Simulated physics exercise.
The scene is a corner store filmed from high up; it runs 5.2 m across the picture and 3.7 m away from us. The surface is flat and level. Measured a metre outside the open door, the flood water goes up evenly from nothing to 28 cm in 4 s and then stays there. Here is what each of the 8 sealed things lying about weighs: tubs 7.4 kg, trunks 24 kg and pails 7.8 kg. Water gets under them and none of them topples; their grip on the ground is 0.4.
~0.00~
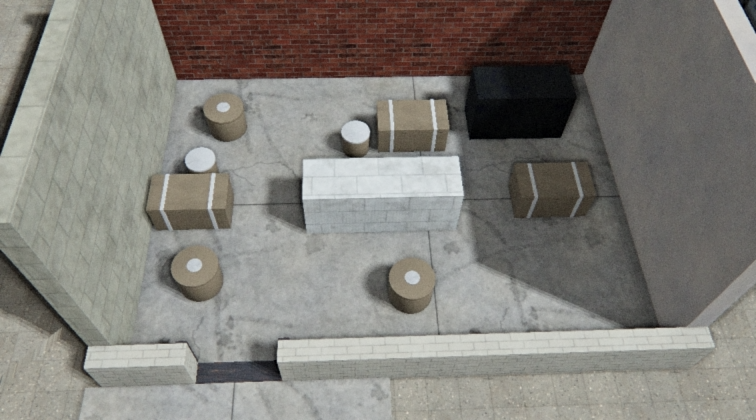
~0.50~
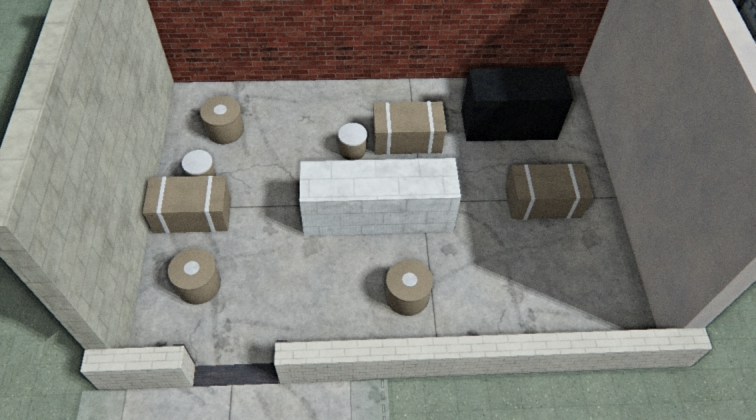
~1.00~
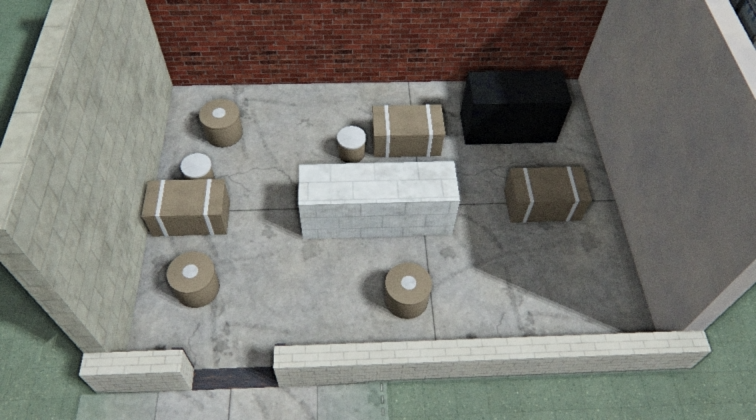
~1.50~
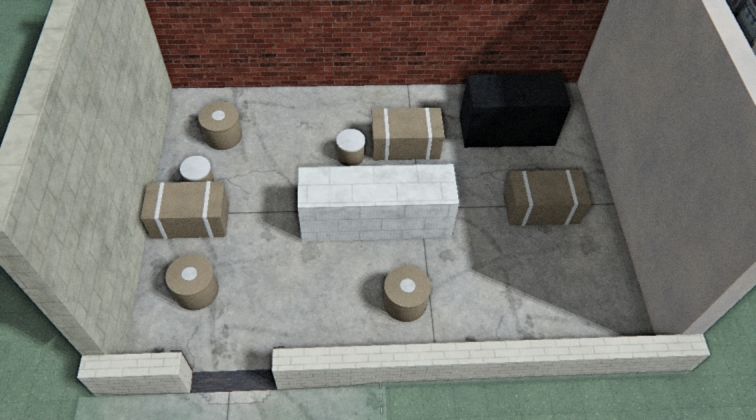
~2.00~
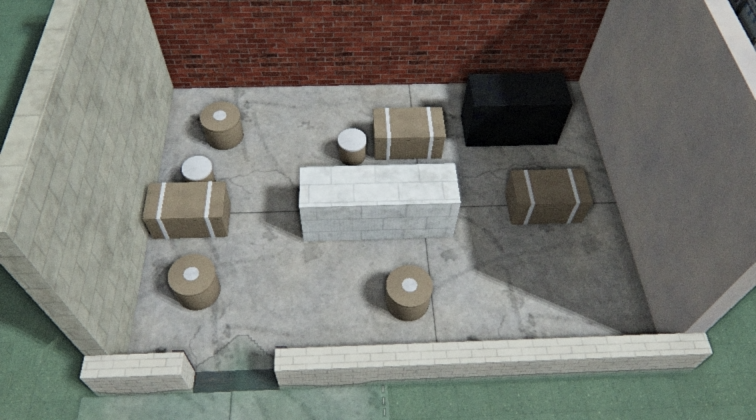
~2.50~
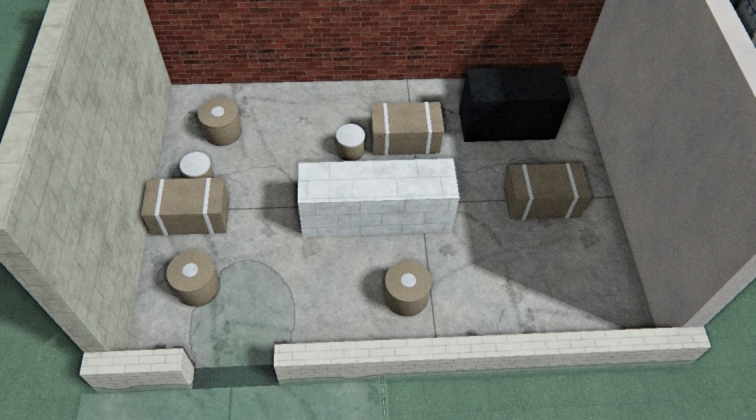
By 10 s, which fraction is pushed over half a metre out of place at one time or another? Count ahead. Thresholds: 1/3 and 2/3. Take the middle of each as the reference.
I'm guessing the result is some.
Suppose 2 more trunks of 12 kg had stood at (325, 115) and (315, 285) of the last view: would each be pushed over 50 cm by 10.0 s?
Order as asked - beyond the cutoff and beyond the cutoff.
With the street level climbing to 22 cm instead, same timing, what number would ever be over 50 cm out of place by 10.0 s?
Count: 4.
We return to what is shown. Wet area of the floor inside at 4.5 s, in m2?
I'd estimate close to 7.0 m2.
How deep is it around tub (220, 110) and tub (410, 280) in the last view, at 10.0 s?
About 12 and 3 cm.
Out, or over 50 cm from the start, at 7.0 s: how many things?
At that time I count 4.
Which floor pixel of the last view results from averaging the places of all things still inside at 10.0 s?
That lands at roughly (382, 155).
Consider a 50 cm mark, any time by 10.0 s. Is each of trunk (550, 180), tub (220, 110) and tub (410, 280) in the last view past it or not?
In that order: Below the mark, above the mark, below the mark.
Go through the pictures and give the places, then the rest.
In the first picture, a tub at (223, 108) rests on the ground; a trunk at (188, 191), on the bottom; 0.0 m2 under water; 0 of 8 have shifted.
In the second picture, a tub at (220, 110), on the bottom; a trunk at (185, 194) rests on the ground; water covers 0.0 m2; 0 of 8 have shifted.
In the third picture, a tub at (219, 113) rests on the ground; a trunk at (184, 197), on the bottom; 0.0 m2 under water; 0 of 8 have shifted.
In the fourth picture, a tub at (219, 116) rests on the ground; a trunk at (183, 200) rests on the ground; 0.0 m2 under water; 0 of 8 have shifted.
In the fifth picture, a tub at (220, 116) rests on the ground; a trunk at (185, 200) rests on the ground; 0.1 m2 under water; 0 of 8 have shifted.
In the sixth picture, a tub at (218, 112) rests on the ground; a trunk at (183, 196) rests on the ground; 0.8 m2 under water; 0 of 8 have shifted.
After 3.5 s 0 of 8 are over 50 cm from their spots; 0 afloat.
After 4.5 s 1 of 8 are over 50 cm from their spots; 1 afloat.
After 7.0 s 4 of 8 are over 50 cm from their spots; 4 afloat.
After 10.0 s 5 of 8 are over 50 cm from their spots, and 5 have been at some point; 4 afloat.
